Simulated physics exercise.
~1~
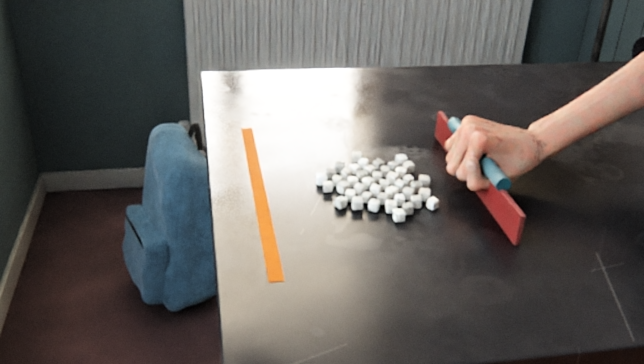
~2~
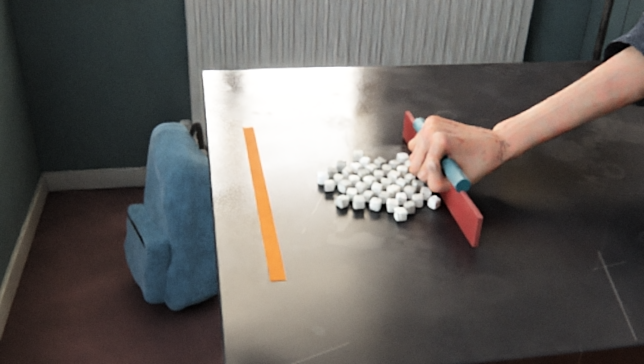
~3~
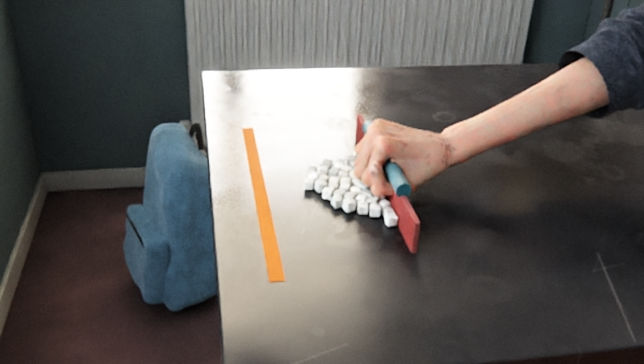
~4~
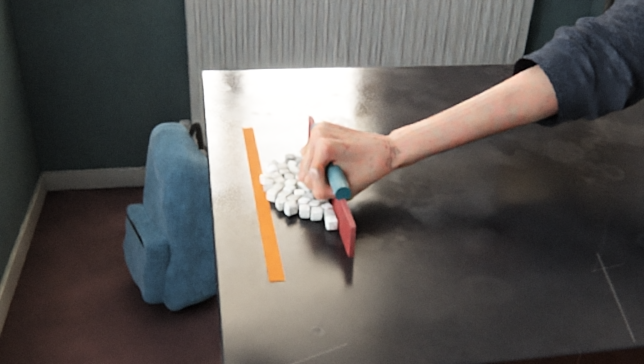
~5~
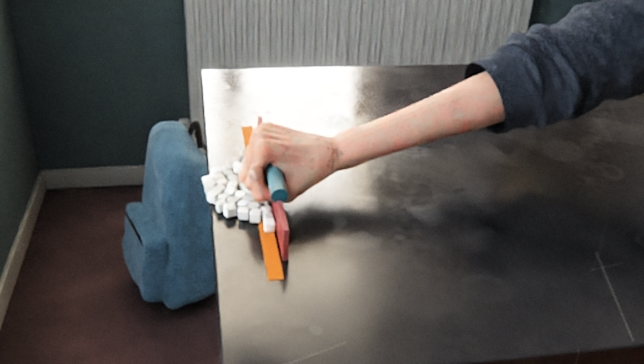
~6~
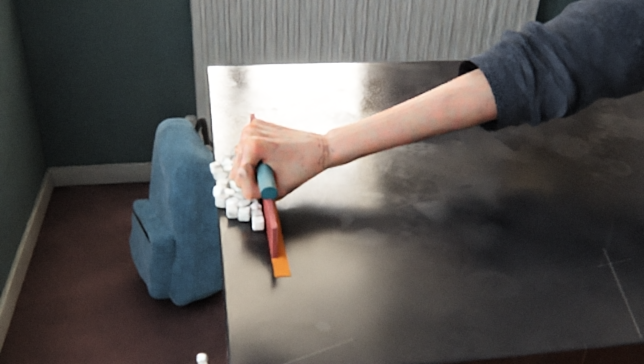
A hand sweeps white cubes left with a red scraper until some spill off the table.
